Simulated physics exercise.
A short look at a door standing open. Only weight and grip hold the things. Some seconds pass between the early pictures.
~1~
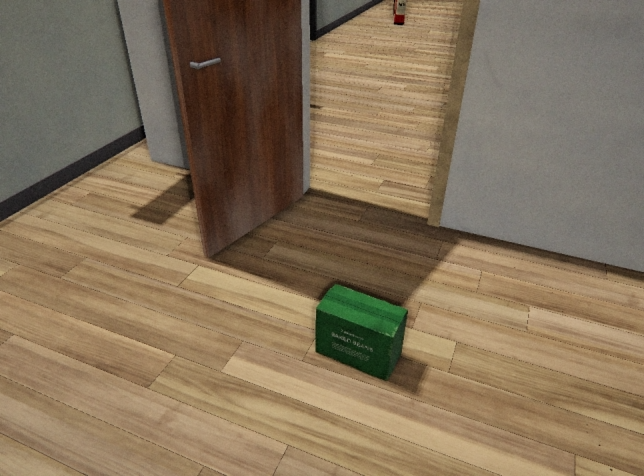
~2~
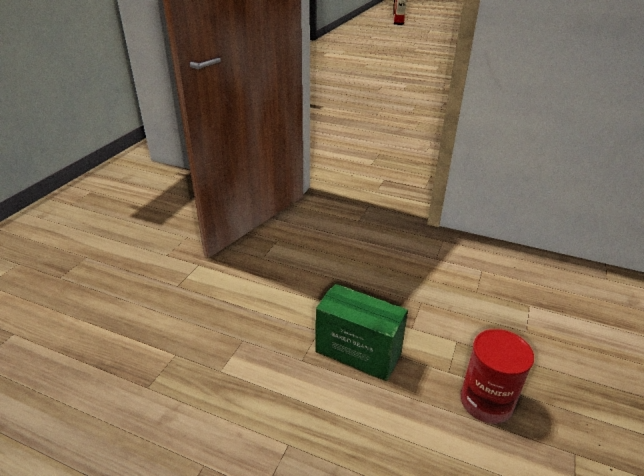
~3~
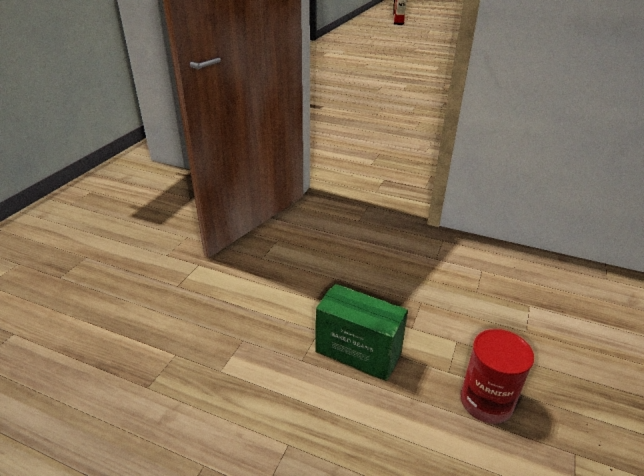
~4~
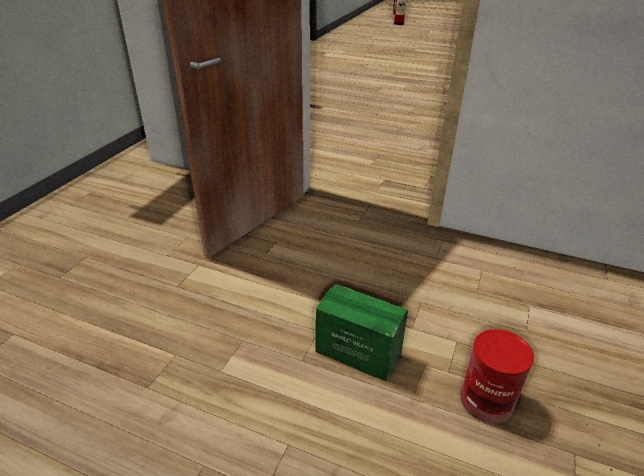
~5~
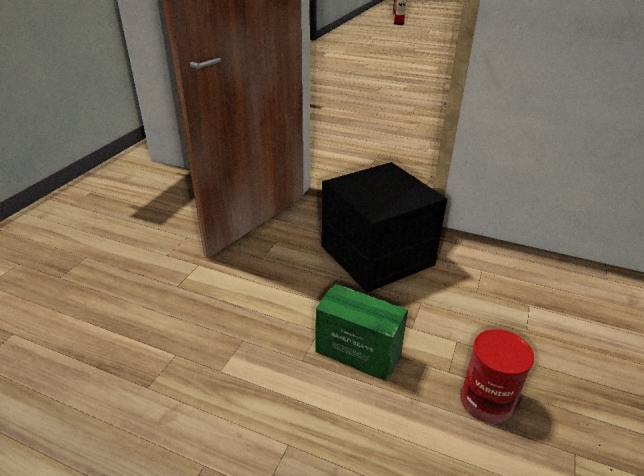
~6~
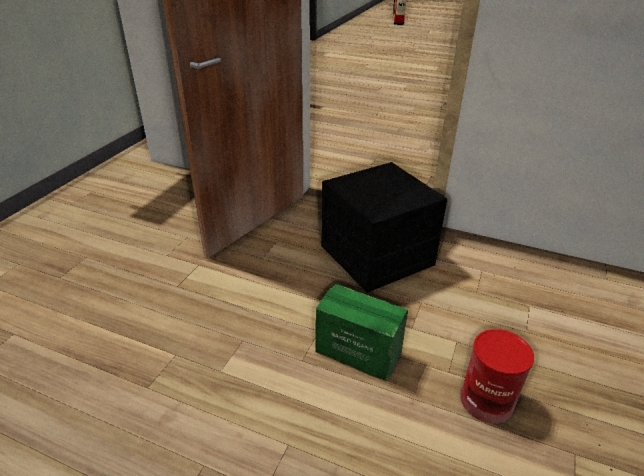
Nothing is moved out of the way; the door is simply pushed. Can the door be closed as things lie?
Outcome: The door jams.
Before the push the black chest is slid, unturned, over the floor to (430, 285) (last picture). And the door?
Then it reaches the frame.
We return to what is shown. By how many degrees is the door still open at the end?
Some 50° open.
Then, 0.80 s later than the last frame, door at 86°.
Then, 1.30 s later than the last frame, door at 62°.
When it is over, door at 52°; all 3 as before. End places, in pixels of the last picture, black chest near (386, 224).
